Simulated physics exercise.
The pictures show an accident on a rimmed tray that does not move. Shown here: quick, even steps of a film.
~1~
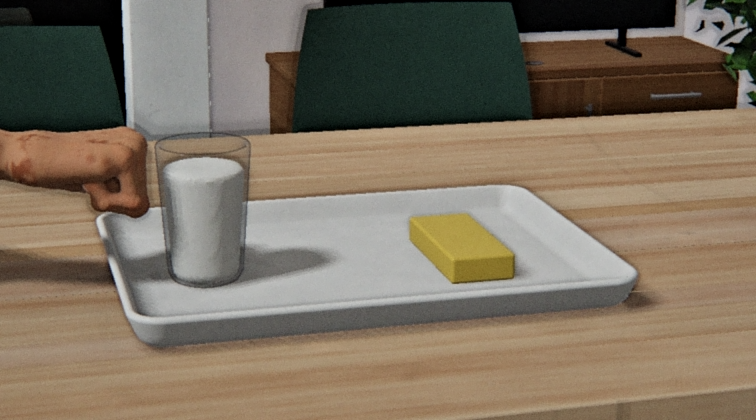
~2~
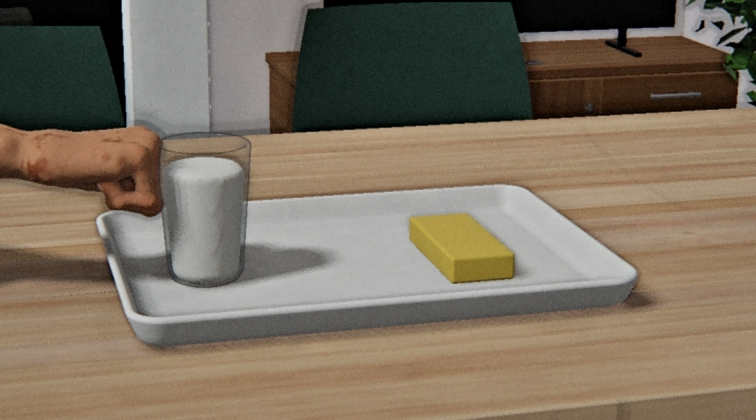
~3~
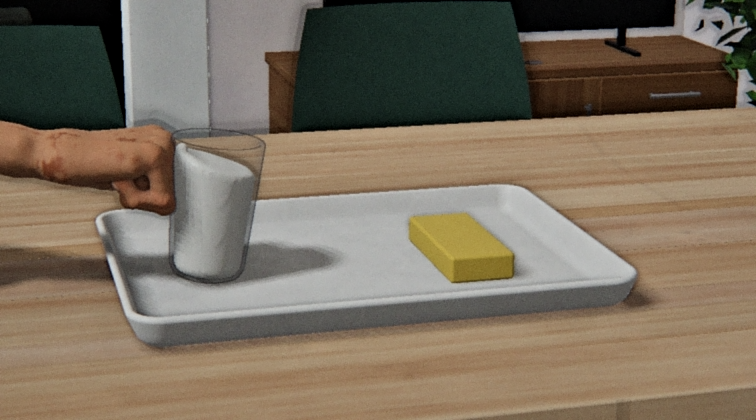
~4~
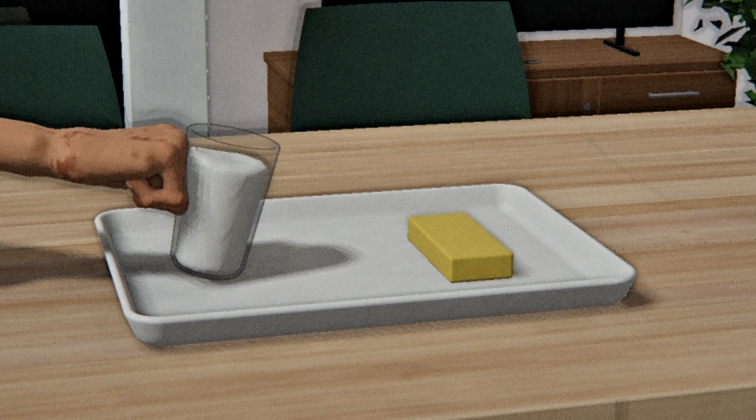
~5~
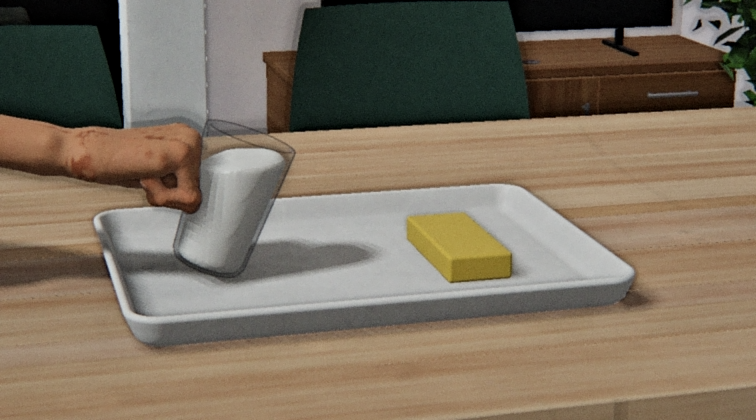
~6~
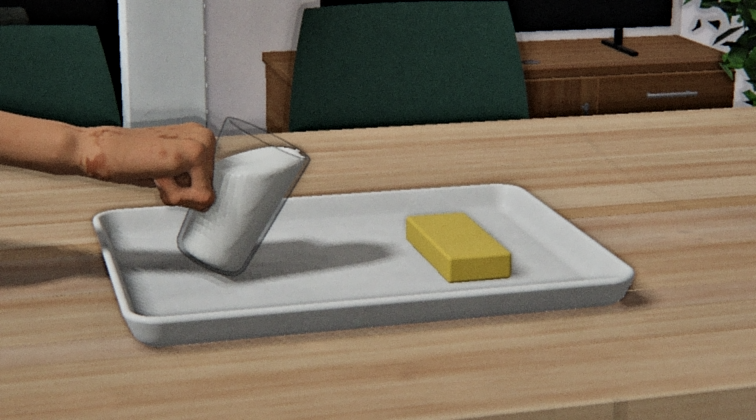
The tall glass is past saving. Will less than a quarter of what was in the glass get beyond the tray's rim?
Yes, less than a quarter gets past the rim.
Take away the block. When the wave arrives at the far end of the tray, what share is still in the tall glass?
Tall glass content at that instant: ~ 55 per cent.
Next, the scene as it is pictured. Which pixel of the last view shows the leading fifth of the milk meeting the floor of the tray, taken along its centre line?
Roughly at (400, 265).
A moment on, the tall glass lies on its side and 96 per cent is in the glass, 4 on the tray and 0 above or beyond its rim.
Next, the tall glass lies on its side and 53 per cent is in the glass, 37 on the tray and 10 above or beyond its rim.
Then the tall glass lies on its side and 32 per cent is in the glass, 51 on the tray and 17 above or beyond its rim.
Later the tall glass lies on its side and 17 per cent is in the glass, 72 on the tray and 11 above or beyond its rim.
Finally, 89 per cent is held by tray and glass, 11 is off the tray.
